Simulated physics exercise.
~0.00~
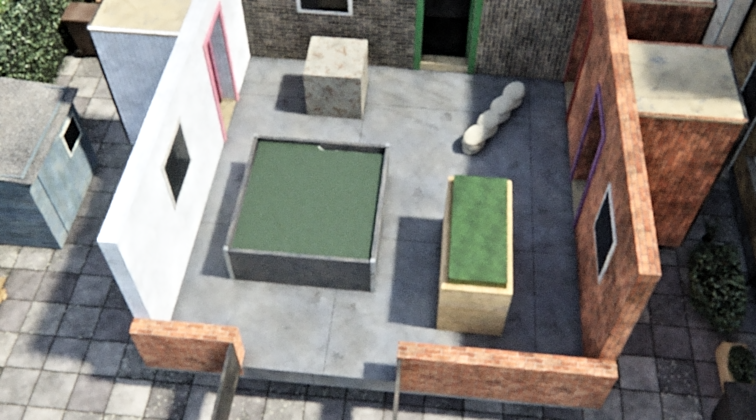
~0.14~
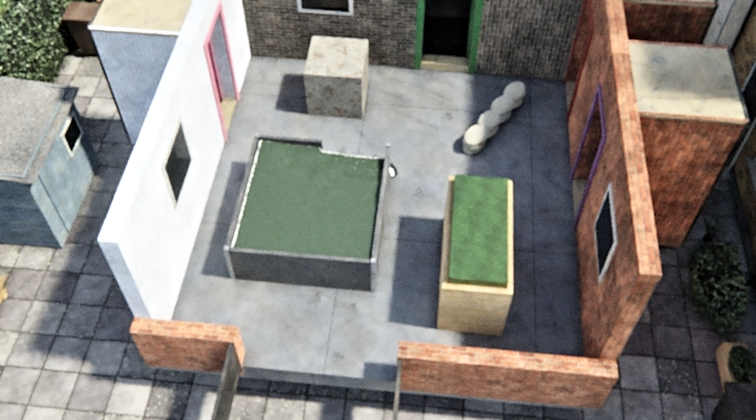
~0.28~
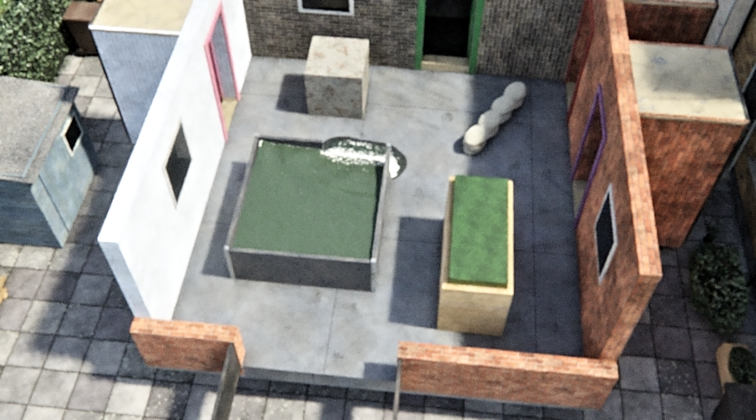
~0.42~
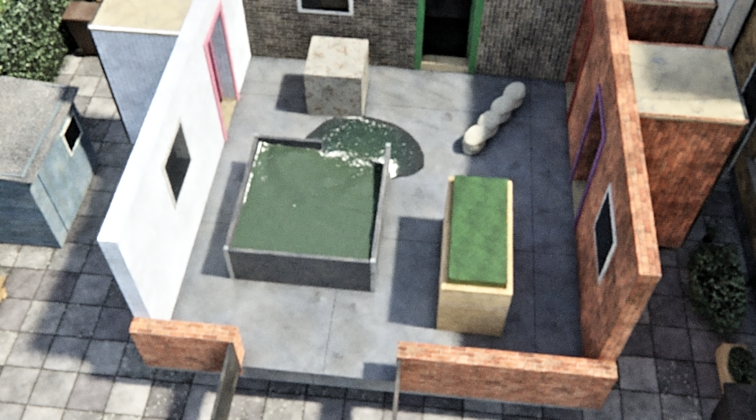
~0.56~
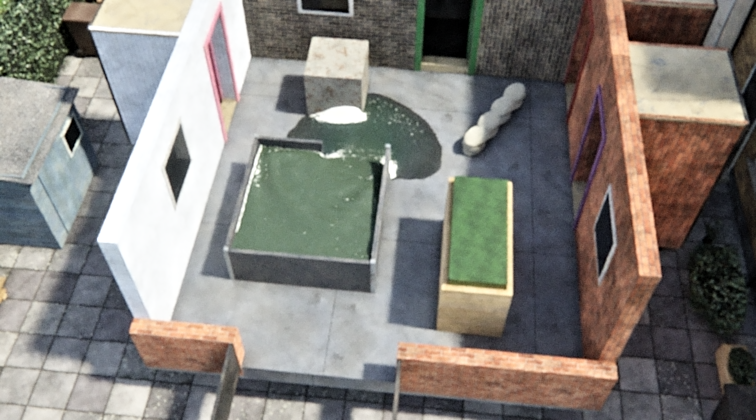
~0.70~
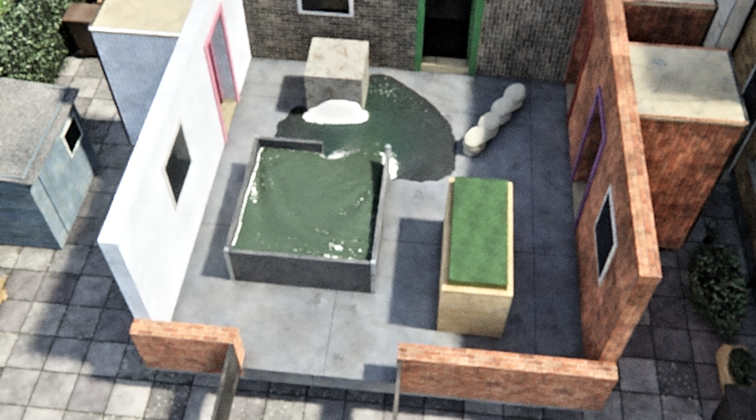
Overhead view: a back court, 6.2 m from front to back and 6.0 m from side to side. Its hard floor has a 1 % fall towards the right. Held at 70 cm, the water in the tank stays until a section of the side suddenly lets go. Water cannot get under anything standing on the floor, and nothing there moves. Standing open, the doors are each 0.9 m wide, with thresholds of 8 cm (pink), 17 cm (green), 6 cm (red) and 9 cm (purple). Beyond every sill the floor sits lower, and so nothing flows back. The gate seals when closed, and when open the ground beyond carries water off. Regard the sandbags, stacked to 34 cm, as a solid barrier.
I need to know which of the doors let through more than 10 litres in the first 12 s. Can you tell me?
Sure: The pink door does; the green door does; the red door does; the purple door does not.
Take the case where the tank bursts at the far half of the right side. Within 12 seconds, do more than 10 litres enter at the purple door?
So, purple door: Out of bounds.
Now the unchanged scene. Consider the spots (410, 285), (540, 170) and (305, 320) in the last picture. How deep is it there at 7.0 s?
Around 1 cm, 2 cm and 2 cm, in the order given.
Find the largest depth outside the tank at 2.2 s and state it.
40 cm or so.
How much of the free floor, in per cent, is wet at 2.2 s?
Covered: Roughly 40 per cent.
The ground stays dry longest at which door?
That would be the purple door.
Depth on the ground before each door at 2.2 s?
Depths: Pink door 16 cm, green door 32 cm, red door 10 cm, purple door 0 cm.
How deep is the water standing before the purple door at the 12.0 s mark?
About 6.0 cm deep.
After 1.4 s water covers 25 % of the floor and is deepest (46 cm) near (352, 124); pink door 7 cm at the sill, 0 L in, green door 28 cm at the sill, 2 L in, red door not reached, purple door not reached.
After 2.2 s water covers 40 % of the floor and is deepest (40 cm) near (352, 124); pink door 16 cm at the sill, 26 L in, green door 32 cm at the sill, 53 L in, red door 10 cm at the sill, 9 L in, purple door not reached.
After 3.5 s water covers 50 % of the floor and is deepest (30 cm) near (475, 79); pink door 16 cm at the sill, 92 L in, green door 24 cm at the sill, 113 L in, red door 18 cm at the sill, 204 L in, purple door 2 cm at the sill, 0 L in.
After 7.0 s water covers 85 % of the floor and is deepest (18 cm) near (394, 113); pink door 12 cm at the sill, 132 L in, green door 16 cm at the sill, 155 L in, red door 15 cm at the sill, 449 L in, purple door 2 cm at the sill, 0 L in.
After 12.0 s water covers 95 % of the floor and is deepest (12 cm) near (573, 288); pink door 5 cm at the sill, 138 L in, green door 12 cm at the sill, 156 L in, red door 11 cm at the sill, 582 L in, purple door 6 cm at the sill, 0 L in.
